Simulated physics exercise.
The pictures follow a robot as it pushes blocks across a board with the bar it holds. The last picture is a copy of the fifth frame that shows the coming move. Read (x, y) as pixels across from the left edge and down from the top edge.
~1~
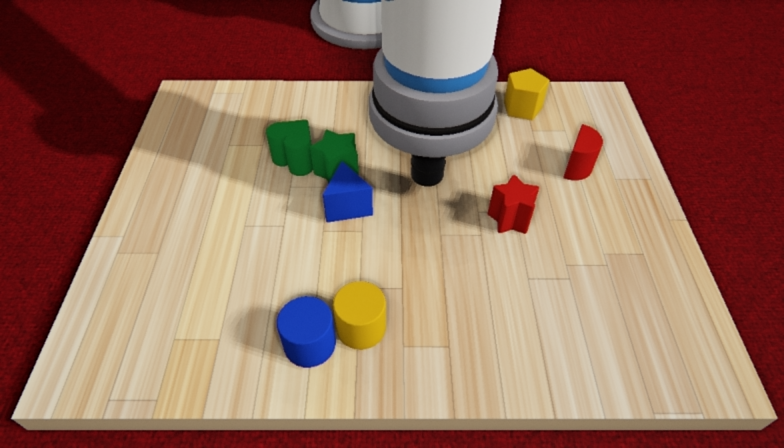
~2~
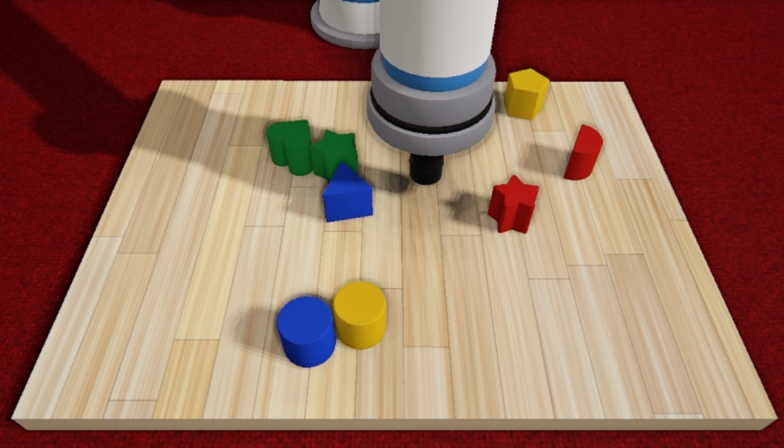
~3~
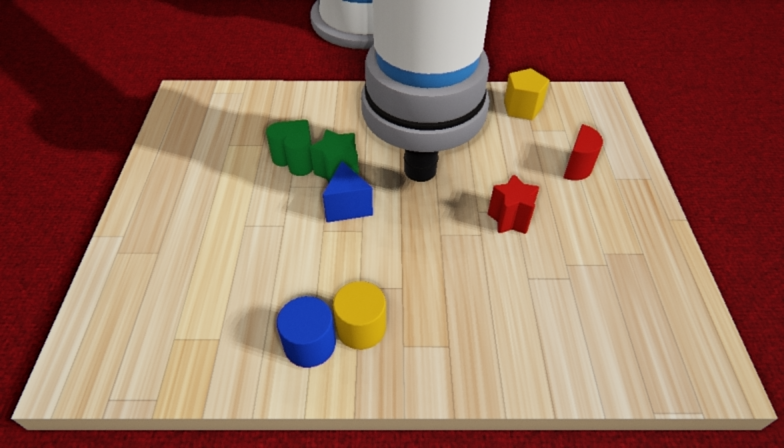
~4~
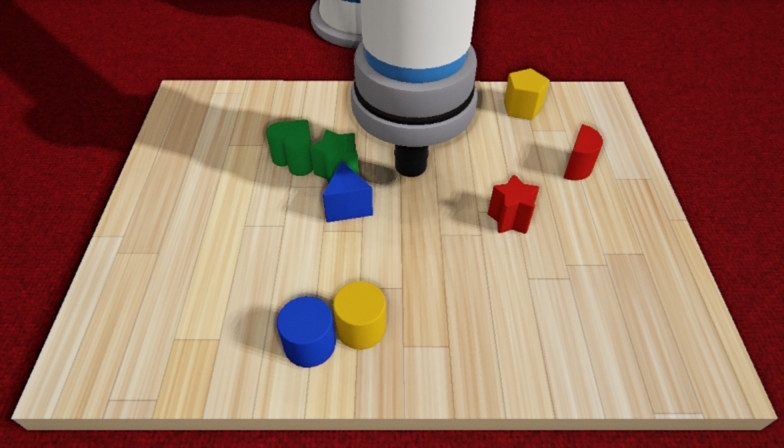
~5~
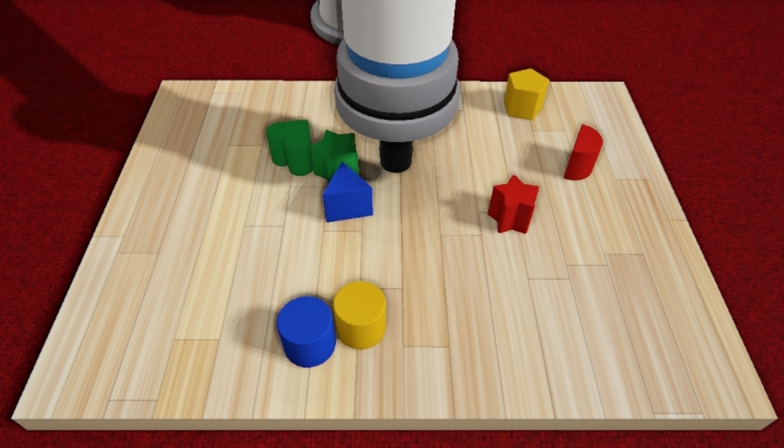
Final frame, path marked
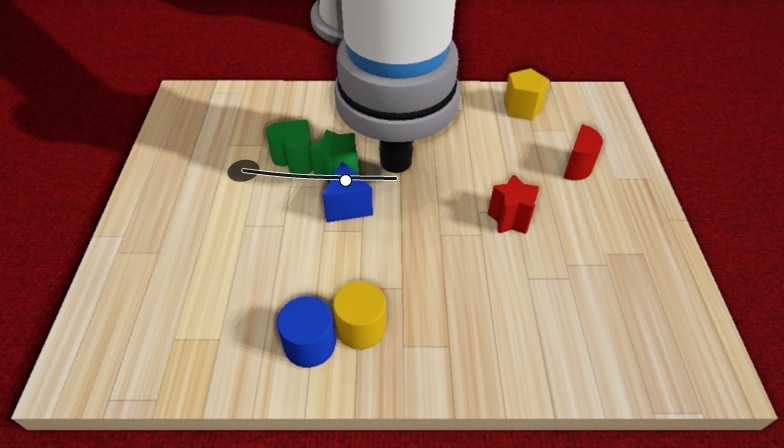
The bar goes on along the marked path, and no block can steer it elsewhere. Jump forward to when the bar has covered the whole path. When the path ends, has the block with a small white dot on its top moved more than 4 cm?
I expect not.
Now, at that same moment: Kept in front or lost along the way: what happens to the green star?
The bar pushes it to the end.
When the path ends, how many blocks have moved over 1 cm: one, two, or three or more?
It should be two, as far as I can tell.
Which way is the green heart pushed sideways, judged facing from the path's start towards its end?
It's pushed right.
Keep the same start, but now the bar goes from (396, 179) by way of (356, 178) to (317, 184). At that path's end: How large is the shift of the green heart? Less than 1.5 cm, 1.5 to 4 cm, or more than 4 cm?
It falls in the 1.5 to 4 cm band.
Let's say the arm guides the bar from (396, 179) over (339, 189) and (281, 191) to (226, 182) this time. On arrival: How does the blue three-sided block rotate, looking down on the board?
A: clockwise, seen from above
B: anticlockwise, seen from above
Letter B.
Drawn move, from (396, 179) over (319, 177) to (243, 171); the dot is on the blue three-sided block.
What follows on the original path. One third of the way, bar (341, 162); green heart (276, 128), turned 35° clockwise; green star (303, 144).
Two thirds of the way, bar (290, 160); green heart (245, 118), turned 65° clockwise; green star (255, 141), turned 30° clockwise.
At the end, bar (239, 155); green heart (220, 107), turned 100° clockwise; green star (205, 135), turned 35° clockwise; blue three-sided block still.
